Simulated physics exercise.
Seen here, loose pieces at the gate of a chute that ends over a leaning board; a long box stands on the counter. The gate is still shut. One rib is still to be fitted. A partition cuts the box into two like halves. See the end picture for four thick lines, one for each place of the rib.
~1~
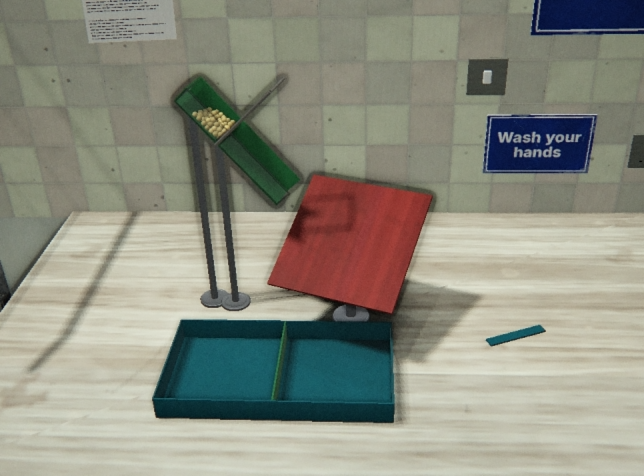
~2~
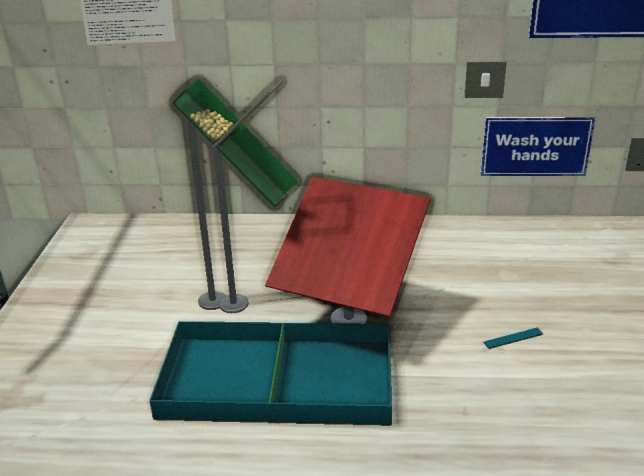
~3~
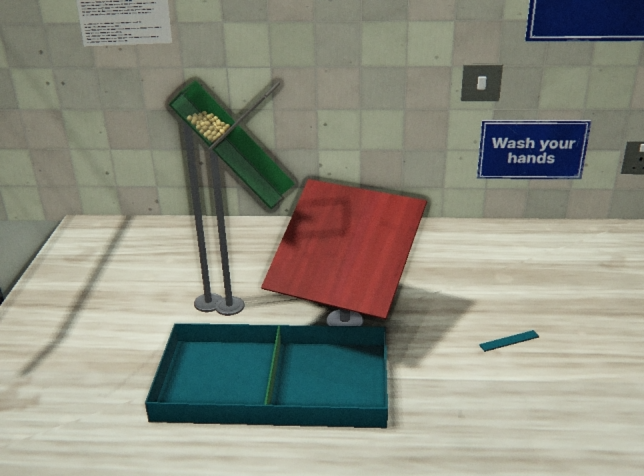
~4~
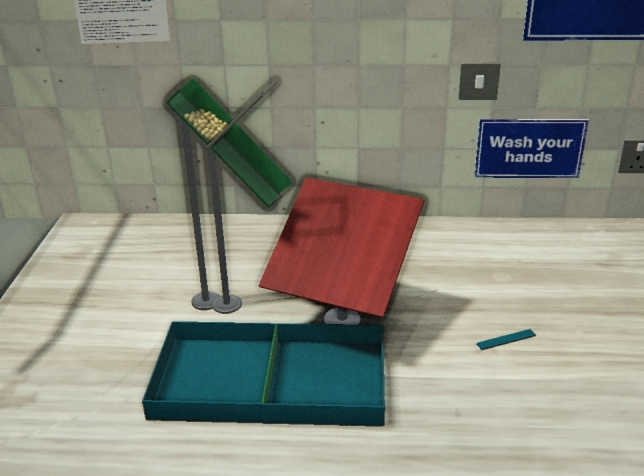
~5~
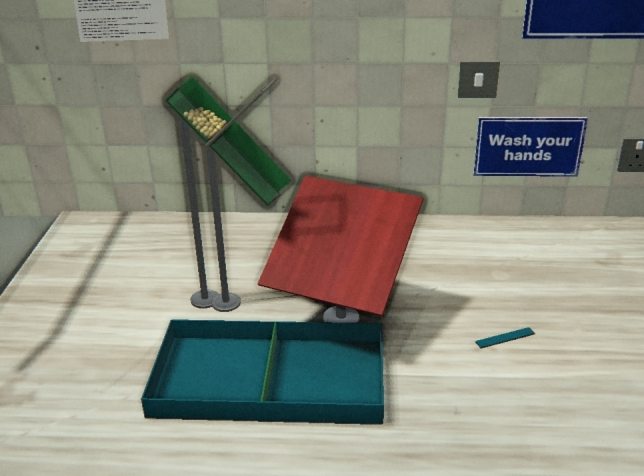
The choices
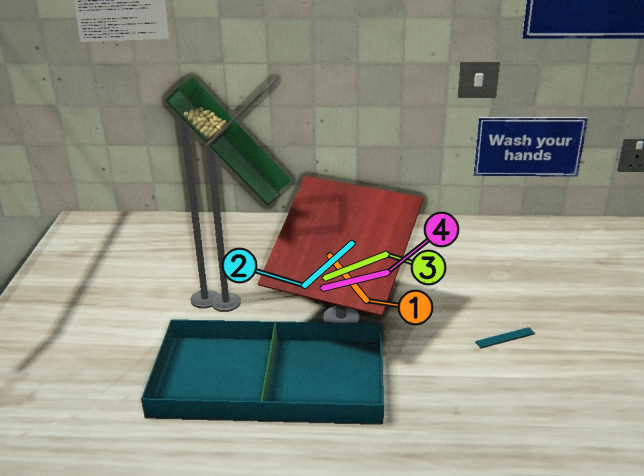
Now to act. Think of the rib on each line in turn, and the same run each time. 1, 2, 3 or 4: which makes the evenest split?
Use line 2.
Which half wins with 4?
More lands on the right.
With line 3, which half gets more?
More lands on the right.
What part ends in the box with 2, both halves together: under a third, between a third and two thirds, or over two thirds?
Over two thirds.
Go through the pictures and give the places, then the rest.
In the first frame, load behind the gate at (215, 123), soya beans; lip of the chute at (282, 198), sloping fairly steeply.
In the second frame, middle of the board at (348, 241), tilted fairly steeply; middle of its low edge at (325, 300); of its high edge at (369, 187).
In the third frame, front corners of the box at (145, 403) and (387, 408); front end of its middle wall at (265, 405).
In the fourth frame, middle of the load at (207, 125); lip at (274, 200).
In the fifth frame, middle of the load at (206, 124); lip at (273, 198).
On the marked copy, line 1 from (329, 255) to (366, 300); line 2 from (352, 243) to (304, 285); line 3 from (386, 254) to (325, 277); line 4 from (387, 272) to (323, 288).
With 1, of what is caught, a small part in the left half, nearly all in the right.
With 2, of what is caught, about two thirds in the left half, about a third in the right.
With 3, of what is caught, a small part in the left half, nearly all in the right.
With 4, of what is caught, a small part in the left half, nearly all in the right.
